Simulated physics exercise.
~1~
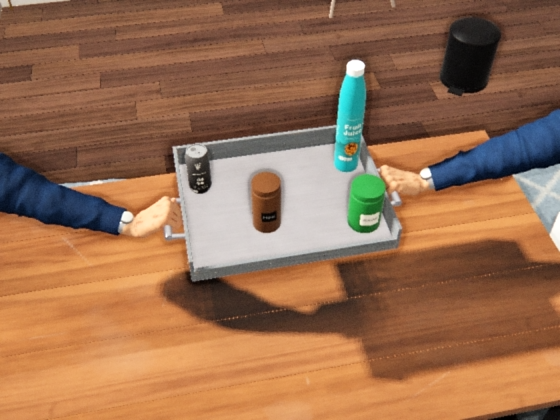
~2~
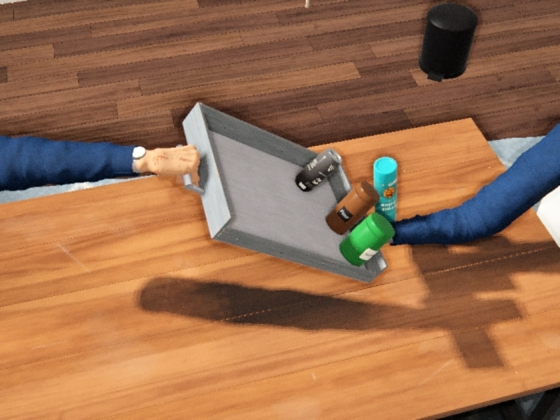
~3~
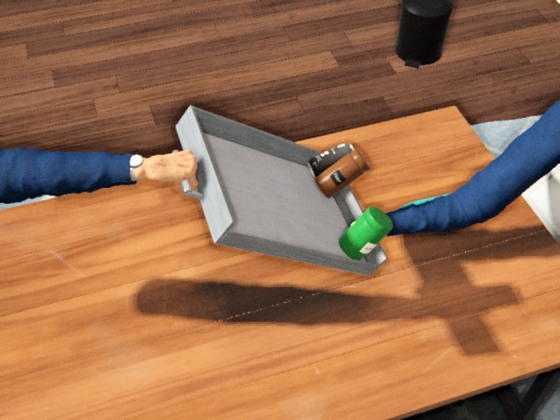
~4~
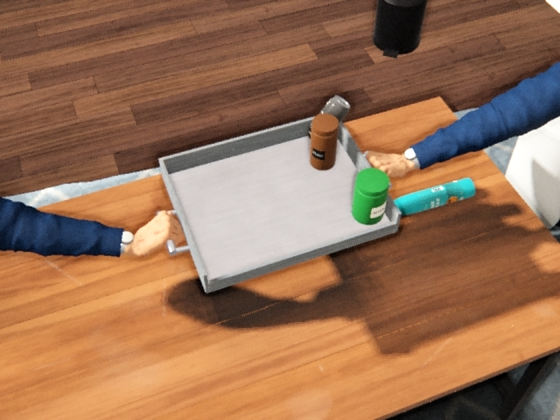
Over a wooden table in a room with a plank floor, two blue-sleeved arms hold a shallow gray tray carrying a black can, a brown jar, a green jar and a tall turquoise bottle. The hands tip the tray steeply, right side down, and the containers shift toward the low end. The turquoise bottle goes over the edge, while the black can topples beside the leaning brown jar. The hands then bring the tray level again. At the end, the brown and green jars stand upright inside, the black can leans behind the brown one, and the bottle lies on the table.
